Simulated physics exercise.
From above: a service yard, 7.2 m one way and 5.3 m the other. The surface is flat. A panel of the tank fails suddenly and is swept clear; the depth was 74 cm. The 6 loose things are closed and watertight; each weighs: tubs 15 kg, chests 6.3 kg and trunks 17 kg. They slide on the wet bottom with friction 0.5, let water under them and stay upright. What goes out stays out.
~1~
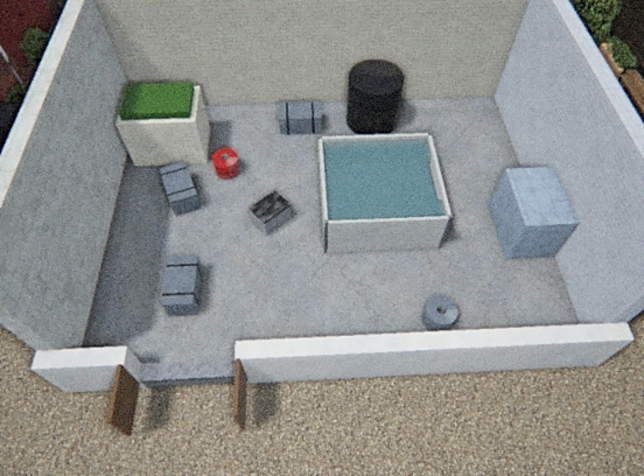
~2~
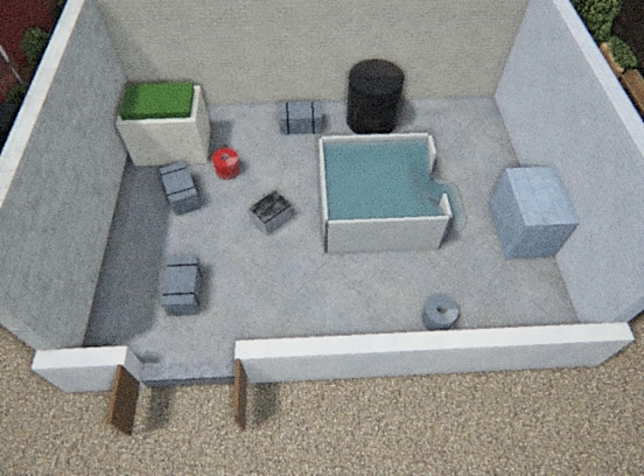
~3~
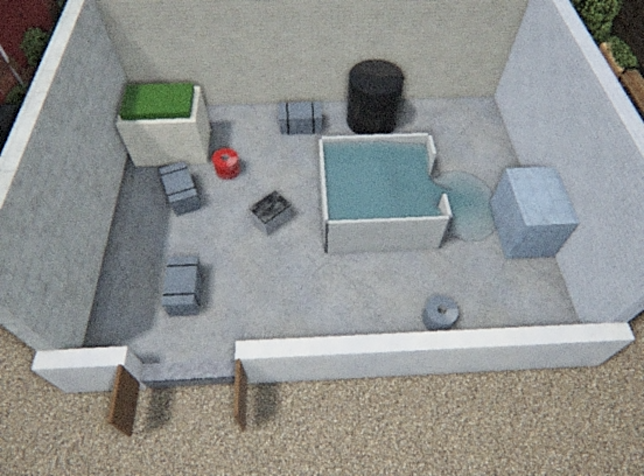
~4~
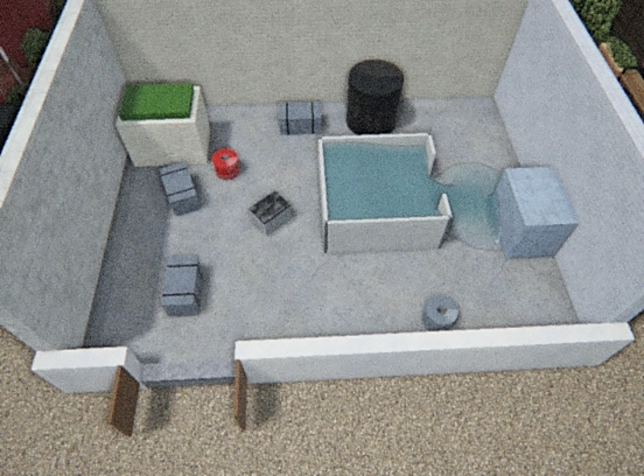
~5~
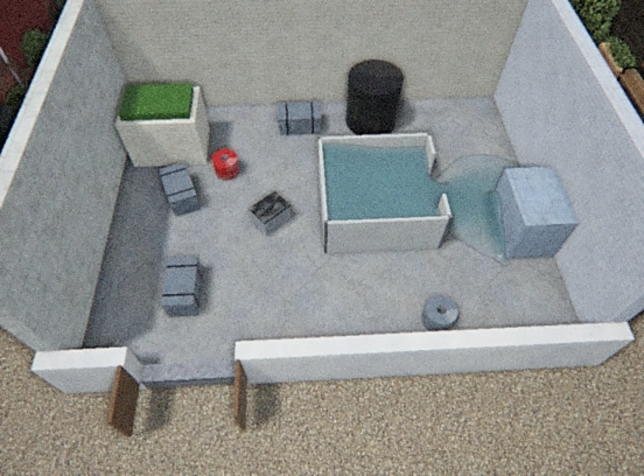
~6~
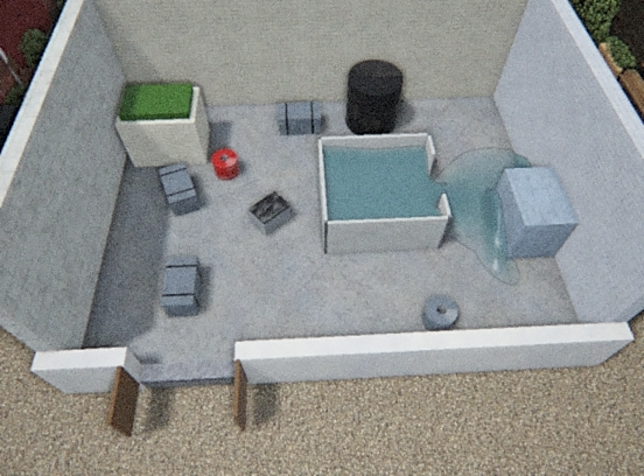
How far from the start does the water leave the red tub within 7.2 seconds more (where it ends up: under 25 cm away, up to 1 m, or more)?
Red tub holds its place.
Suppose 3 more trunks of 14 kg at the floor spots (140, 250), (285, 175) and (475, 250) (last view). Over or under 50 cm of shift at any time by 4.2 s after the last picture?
In that order: Less, less, past it.
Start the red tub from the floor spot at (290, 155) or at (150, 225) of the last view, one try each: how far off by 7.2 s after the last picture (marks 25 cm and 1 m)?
In that order: It holds its place; it holds its place.
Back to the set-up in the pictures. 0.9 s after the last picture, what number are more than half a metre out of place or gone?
By then 0.
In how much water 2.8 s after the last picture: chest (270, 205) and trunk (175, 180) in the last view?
Roughly 0 and 0 cm.
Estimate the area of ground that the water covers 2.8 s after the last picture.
Some 20 m2.
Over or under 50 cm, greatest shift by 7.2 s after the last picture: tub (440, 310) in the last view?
It is past it.
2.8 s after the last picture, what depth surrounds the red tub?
Roughly 0 cm.
Then, 0.9 s after the last picture the red tub is near (224, 158), 0.0 m from its start, aground; 0 of 6 are out; 0 afloat.
Then, 2.8 s after the last picture the red tub is near (224, 158), 0.0 m from its start, aground; 0 of 6 are out; 0 afloat.
Then, 4.8 s after the last picture the red tub is near (224, 158), 0.0 m from its start, aground; 0 of 6 are out; 0 afloat.
Then, 7.2 s after the last picture the red tub is near (224, 158), 0.0 m from its start, aground; 0 of 6 are out; 0 afloat.
